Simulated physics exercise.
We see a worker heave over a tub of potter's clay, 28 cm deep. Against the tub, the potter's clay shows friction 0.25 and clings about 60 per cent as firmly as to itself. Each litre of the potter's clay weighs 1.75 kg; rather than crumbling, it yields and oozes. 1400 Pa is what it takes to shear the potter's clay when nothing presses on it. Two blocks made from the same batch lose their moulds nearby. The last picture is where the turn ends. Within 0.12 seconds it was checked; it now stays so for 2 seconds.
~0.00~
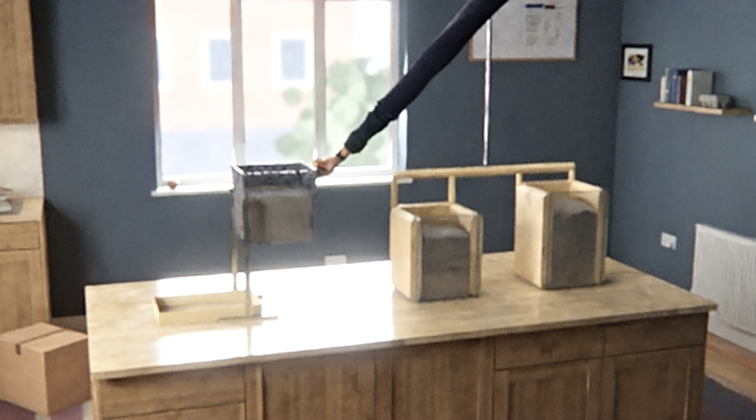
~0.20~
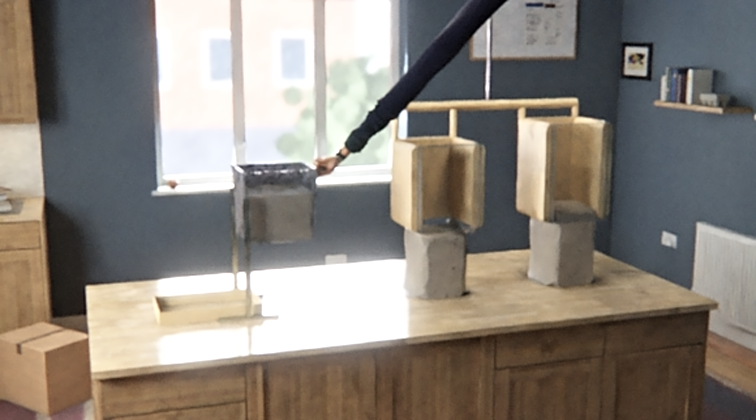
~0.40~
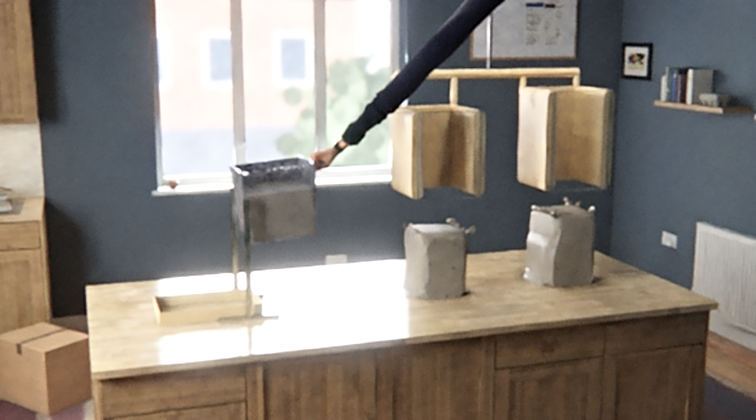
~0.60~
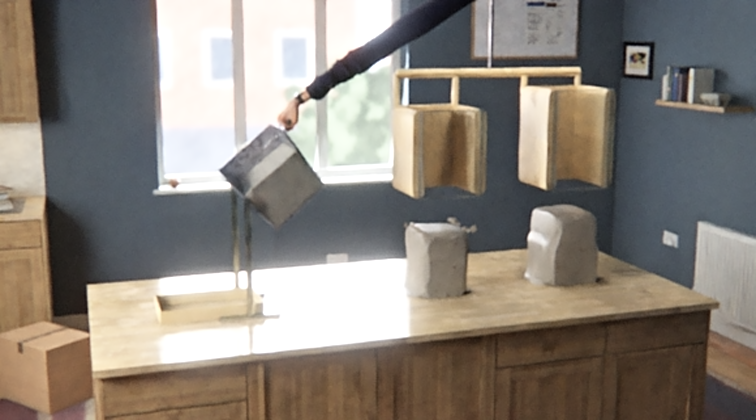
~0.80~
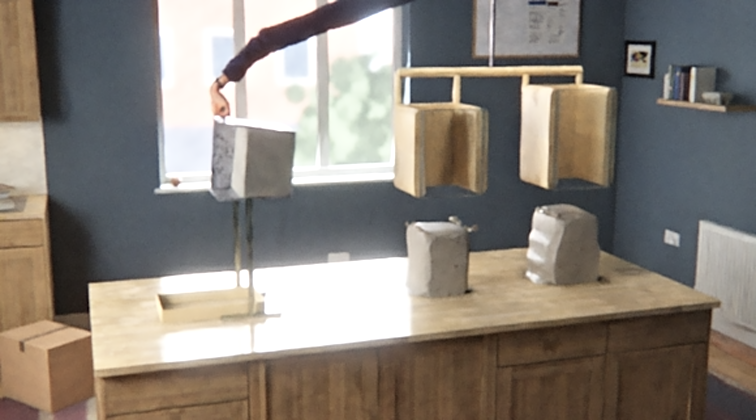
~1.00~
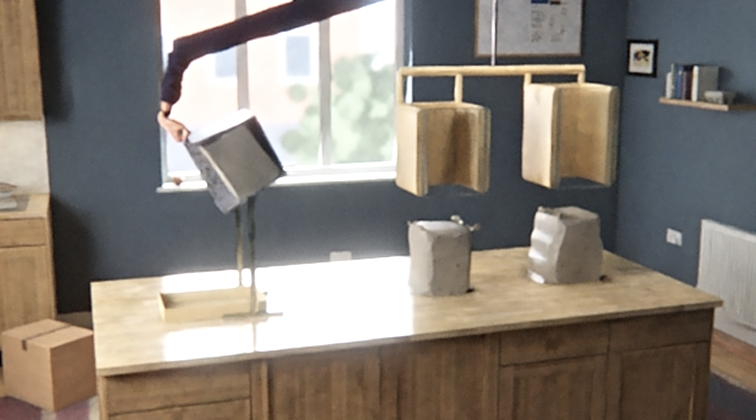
A dark-sleeved arm reaches in from the top to a grey tub on a stand at the left of a wooden kitchen island, seen from slightly above, with blue walls and a bright window behind. Two wooden moulds lift off two grey blocks on the right, the rightmost sagging slightly. The hand then turns the tub leftward past its side, while the view barely shifts.
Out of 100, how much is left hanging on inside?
Around 0 out of 100.
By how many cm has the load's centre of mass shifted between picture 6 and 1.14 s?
I'd put the distance at about 10 centimetres.
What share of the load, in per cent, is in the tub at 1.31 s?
About 16 %.
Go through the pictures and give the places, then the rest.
The first picture shows handle-side rim at (315, 170), tilt 0 degrees; crest of the potter's clay at (302, 194); block heights 29 cm, 36 cm (left to right).
The second picture shows handle-side rim at (315, 170), tilt 0 degrees; crest of the potter's clay at (302, 193); block heights 29 cm, 35 cm (left to right).
The third picture shows handle-side rim at (313, 164), tilt 5 degrees; crest of the potter's clay at (309, 188); block heights 29 cm, 33 cm (left to right).
The fourth picture shows handle-side rim at (282, 131), tilt 40 degrees; crest of the potter's clay at (294, 152); block heights 29 cm, 32 cm (left to right).
The fifth picture shows handle-side rim at (223, 125), tilt 85 degrees; crest of the potter's clay at (251, 129); block heights 29 cm, 31 cm (left to right).
The sixth picture shows handle-side rim at (188, 149), tilt 117 degrees; crest of the potter's clay at (242, 124); block heights 29 cm, 31 cm (left to right).
After 1.14 s, the tub is at 117 degrees and holds 85 %.
After 1.31 s, the tub is at 117 degrees and holds 17 %.
After 1.48 s, the tub is at 117 degrees and holds 0 %.
After 1.65 s, the tub is at 117 degrees and holds 0 %.
After 3.00 s, the tub is at 117 degrees and holds 0 %.
